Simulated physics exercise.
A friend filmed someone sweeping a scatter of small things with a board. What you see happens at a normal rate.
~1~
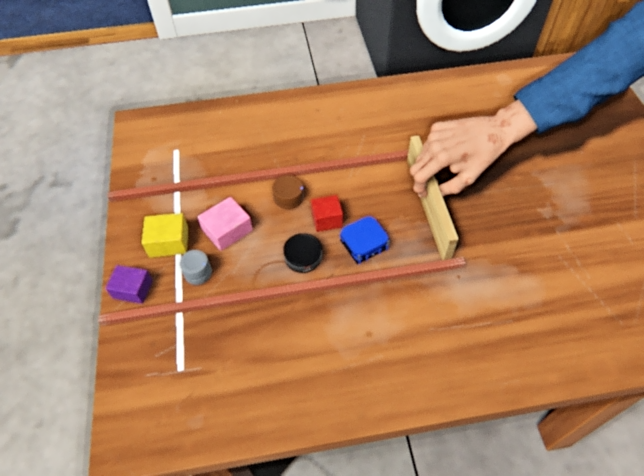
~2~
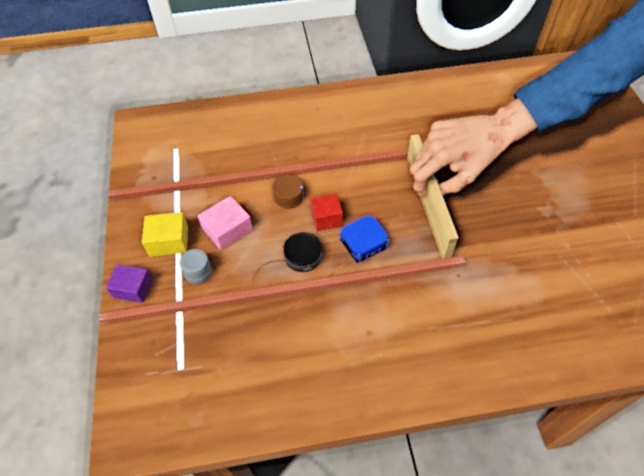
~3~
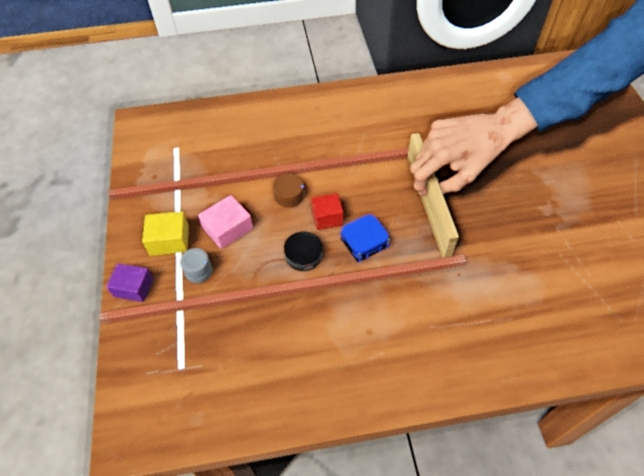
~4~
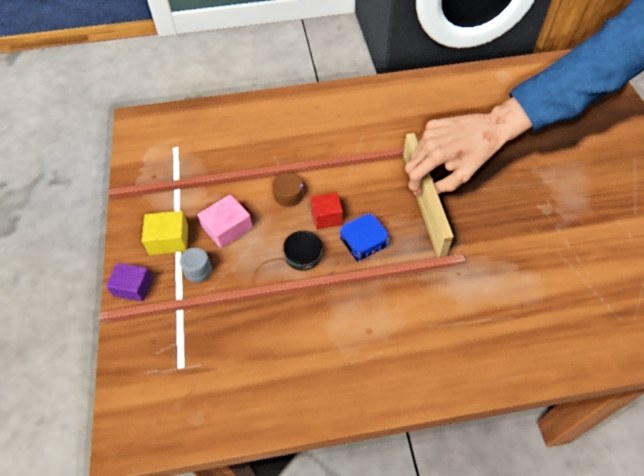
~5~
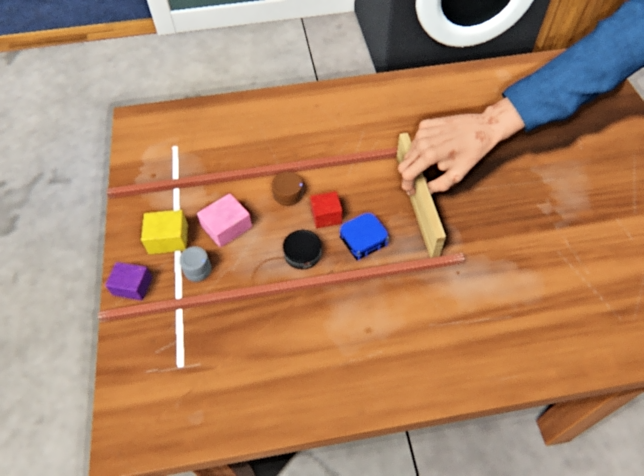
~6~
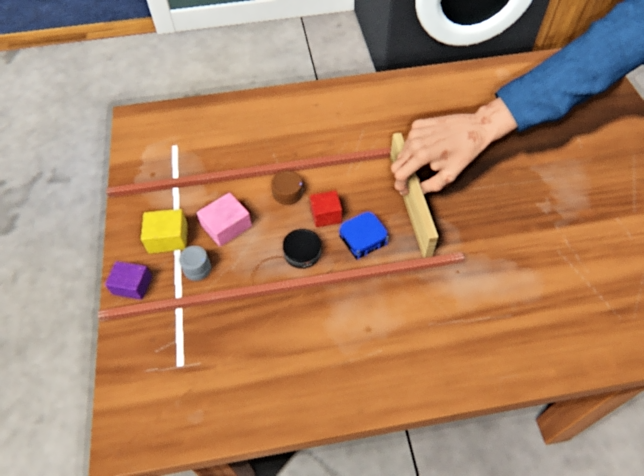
At first, a hand holds a wooden board upright at the right of a scatter of small colourful blocks and round pieces on a table, barely moving. Then the hand slides the board slowly a short way left between two reddish strips, while the scattered pieces stay in place, untouched.
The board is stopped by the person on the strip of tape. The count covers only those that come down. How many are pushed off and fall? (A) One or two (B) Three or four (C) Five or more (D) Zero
Three or four.
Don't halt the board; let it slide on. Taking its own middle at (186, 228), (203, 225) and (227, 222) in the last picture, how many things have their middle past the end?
Past-the-end tally - position 1: 3, position 2: 1, position 3: 0.
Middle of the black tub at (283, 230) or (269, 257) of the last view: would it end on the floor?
Place by place, it stays put; stays put.
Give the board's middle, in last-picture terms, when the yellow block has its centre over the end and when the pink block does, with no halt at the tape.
The middle is at (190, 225) when it's the yellow block, and at (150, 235) when it's the pink block.
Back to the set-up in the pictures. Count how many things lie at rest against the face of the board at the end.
It's touching 3 at the end.
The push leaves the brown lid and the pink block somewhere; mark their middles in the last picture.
The brown lid ends up near (159, 205), and the pink block near (126, 231).
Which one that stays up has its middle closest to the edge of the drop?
The black tub.
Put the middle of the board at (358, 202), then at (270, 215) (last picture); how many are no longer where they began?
At first I count 1, and then 6.
Early on, none off yet; purple block at rest near (129, 280); yellow block at rest near (165, 231); grey lid at rest near (195, 263).
A while later, none off yet; purple block at rest near (129, 280); yellow block at rest near (163, 231); grey lid travelled about its own width near (167, 268).
Finally, the number that fall off is three or four; lost, grey lid, yellow block and purple block.
